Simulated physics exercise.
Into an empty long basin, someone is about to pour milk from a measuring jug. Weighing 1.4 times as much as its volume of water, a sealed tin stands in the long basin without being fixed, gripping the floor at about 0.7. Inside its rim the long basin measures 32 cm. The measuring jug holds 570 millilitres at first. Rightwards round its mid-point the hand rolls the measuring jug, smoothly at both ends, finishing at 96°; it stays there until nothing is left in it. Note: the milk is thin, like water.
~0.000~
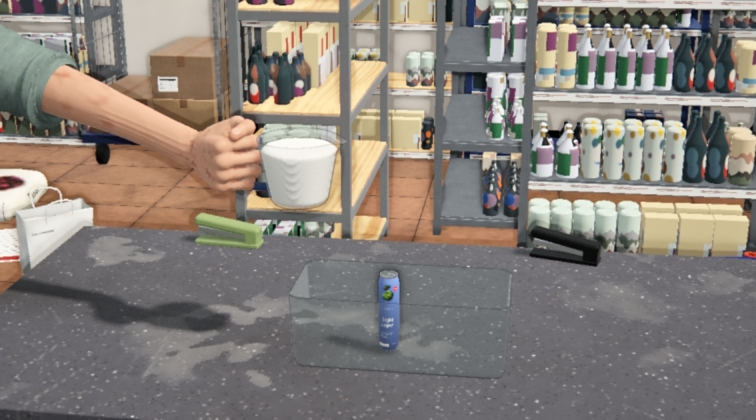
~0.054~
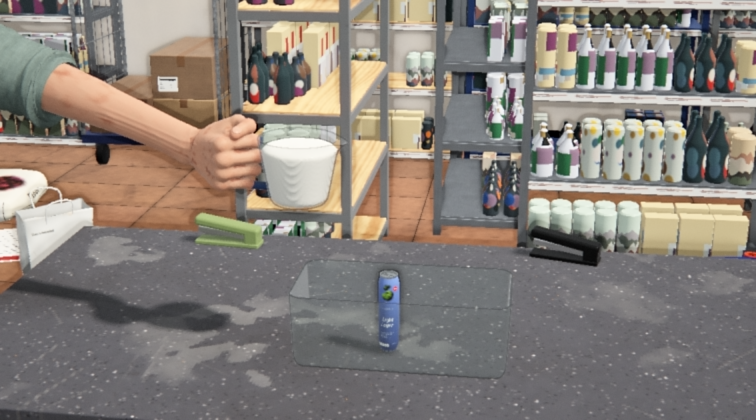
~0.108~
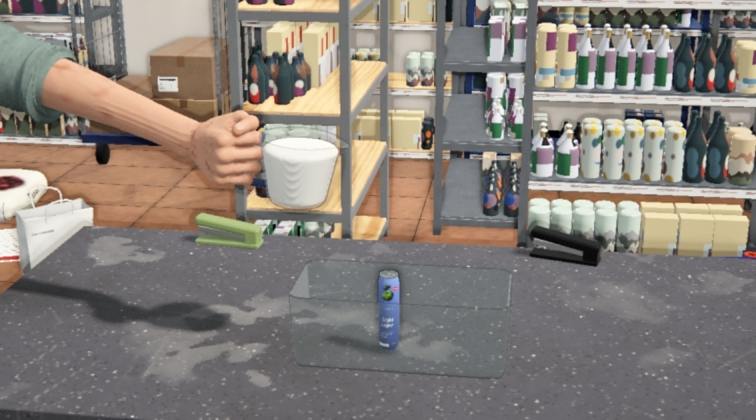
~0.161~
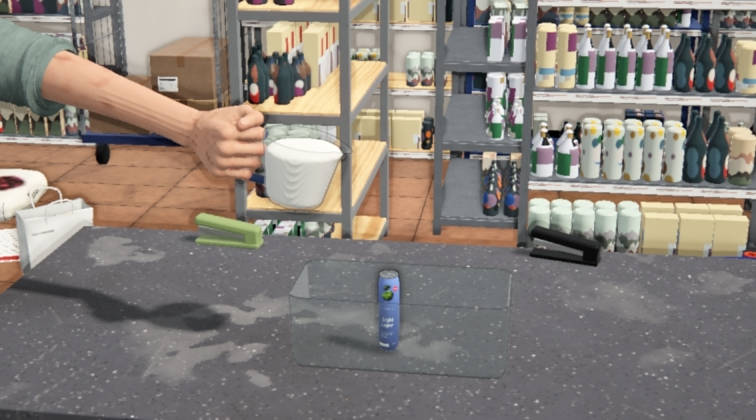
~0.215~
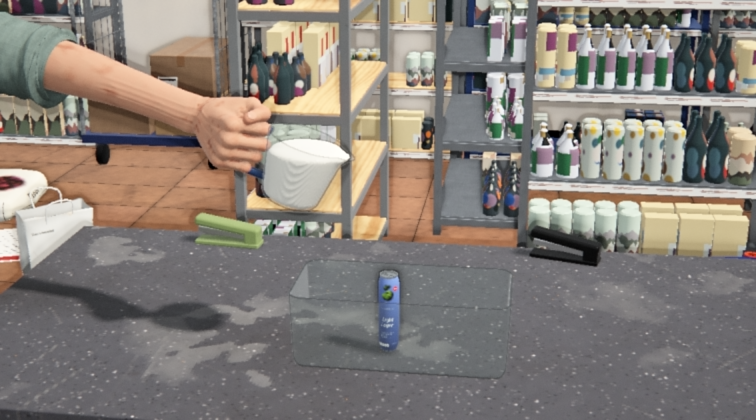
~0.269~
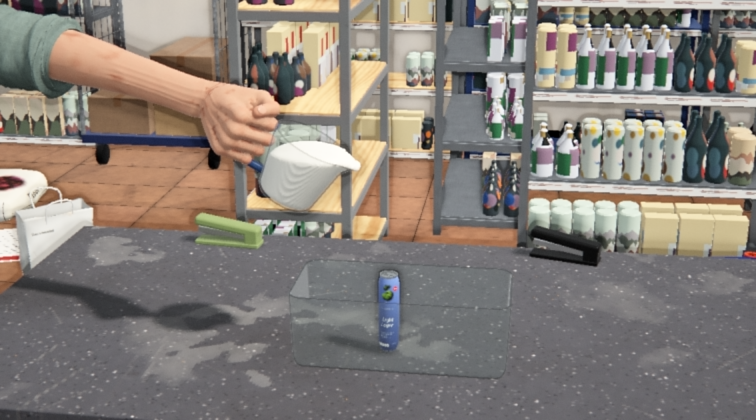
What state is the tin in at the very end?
Looks to me like it can't hold out.
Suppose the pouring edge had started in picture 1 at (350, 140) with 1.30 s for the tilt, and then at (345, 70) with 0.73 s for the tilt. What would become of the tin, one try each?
First it keeps standing; then it remains upright.
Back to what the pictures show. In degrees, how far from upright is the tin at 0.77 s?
Lean: Around 5° from upright.
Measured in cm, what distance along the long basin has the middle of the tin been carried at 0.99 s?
Close to 5 cm.
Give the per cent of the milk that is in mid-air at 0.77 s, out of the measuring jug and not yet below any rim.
16 per cent, roughly.
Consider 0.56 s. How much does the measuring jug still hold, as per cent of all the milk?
Near 48 in a hundred.
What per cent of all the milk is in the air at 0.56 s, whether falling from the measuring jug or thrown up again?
Close to 36 per cent, I'd say.
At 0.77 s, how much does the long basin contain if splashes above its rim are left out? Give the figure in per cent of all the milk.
It works out near 74 per cent.
By 0.56 s the tilt is 83° and 47 per cent is still to pour; the tin stands where it began.
By 0.77 s the tilt is 96° and 9 per cent is still to pour; the tin stands where it began.
By 0.99 s the tilt is 96° and 1 per cent is still to pour; the tin leans 51°.
By 1.23 s the tilt is 96° and 0 per cent is still to pour; the tin lies on its side.
At rest the tin lies on its side.
